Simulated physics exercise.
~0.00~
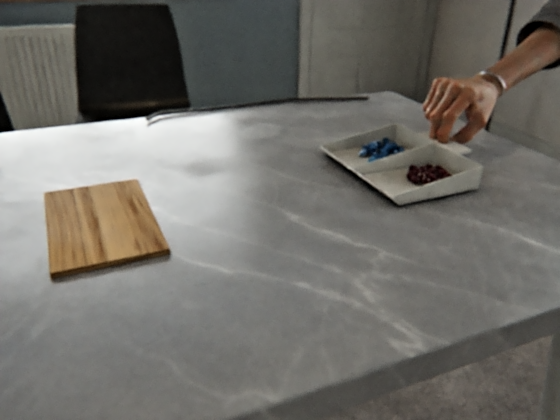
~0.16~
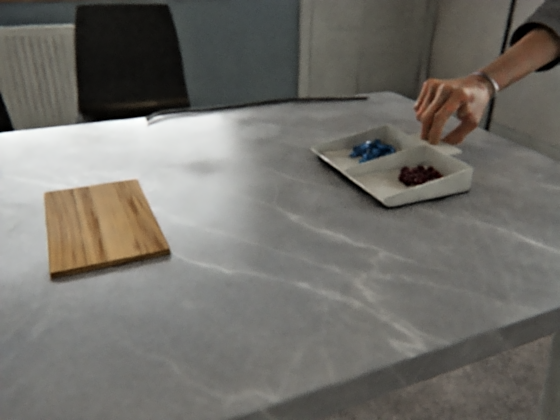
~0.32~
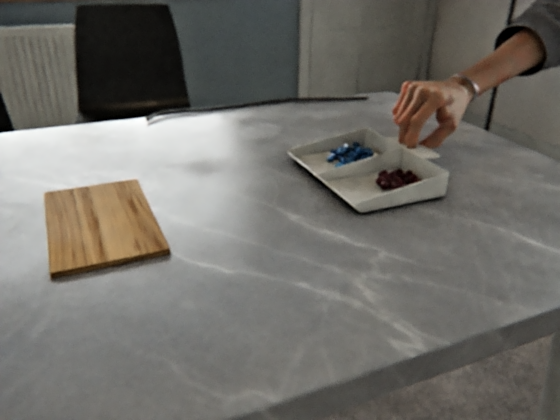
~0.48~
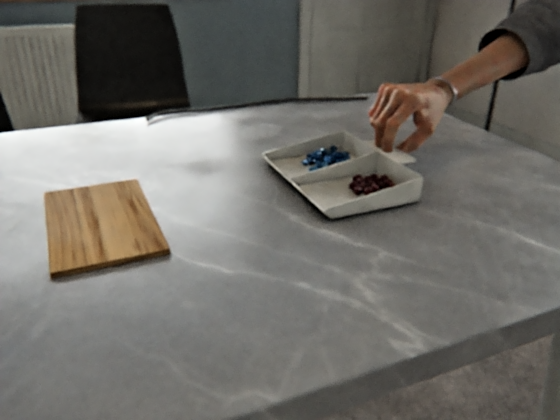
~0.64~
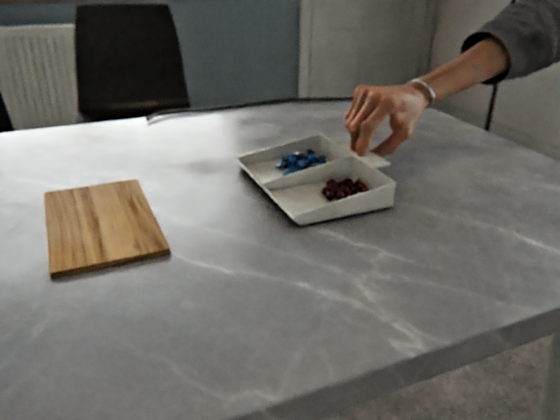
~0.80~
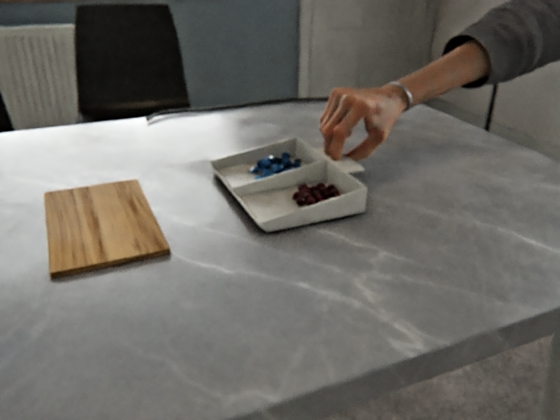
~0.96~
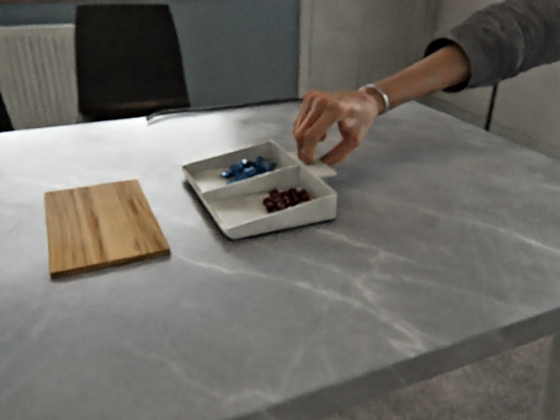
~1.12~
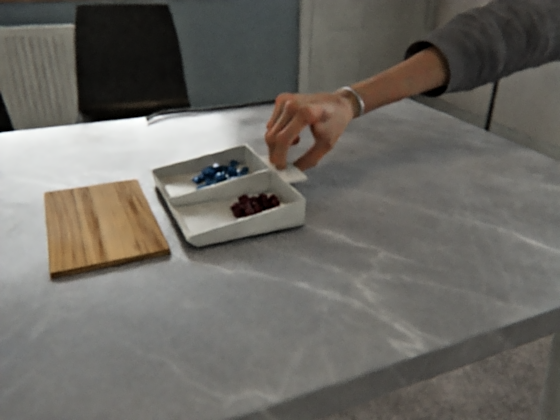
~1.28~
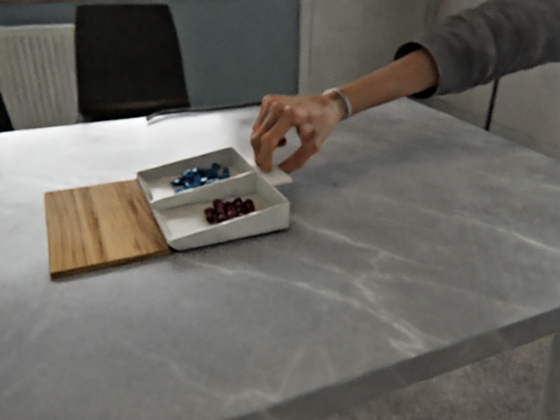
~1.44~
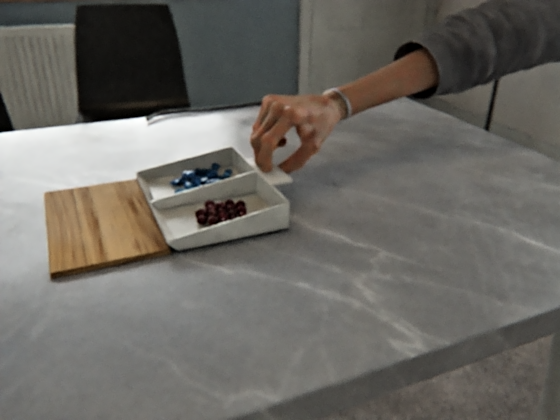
The footage shows a hand sliding a shallow white two-compartment tray of small blue and dark red pieces leftward across a grey marbled table until it stops against a flat wooden board, where the red pieces shift slightly left and all the pieces remain inside the tray.
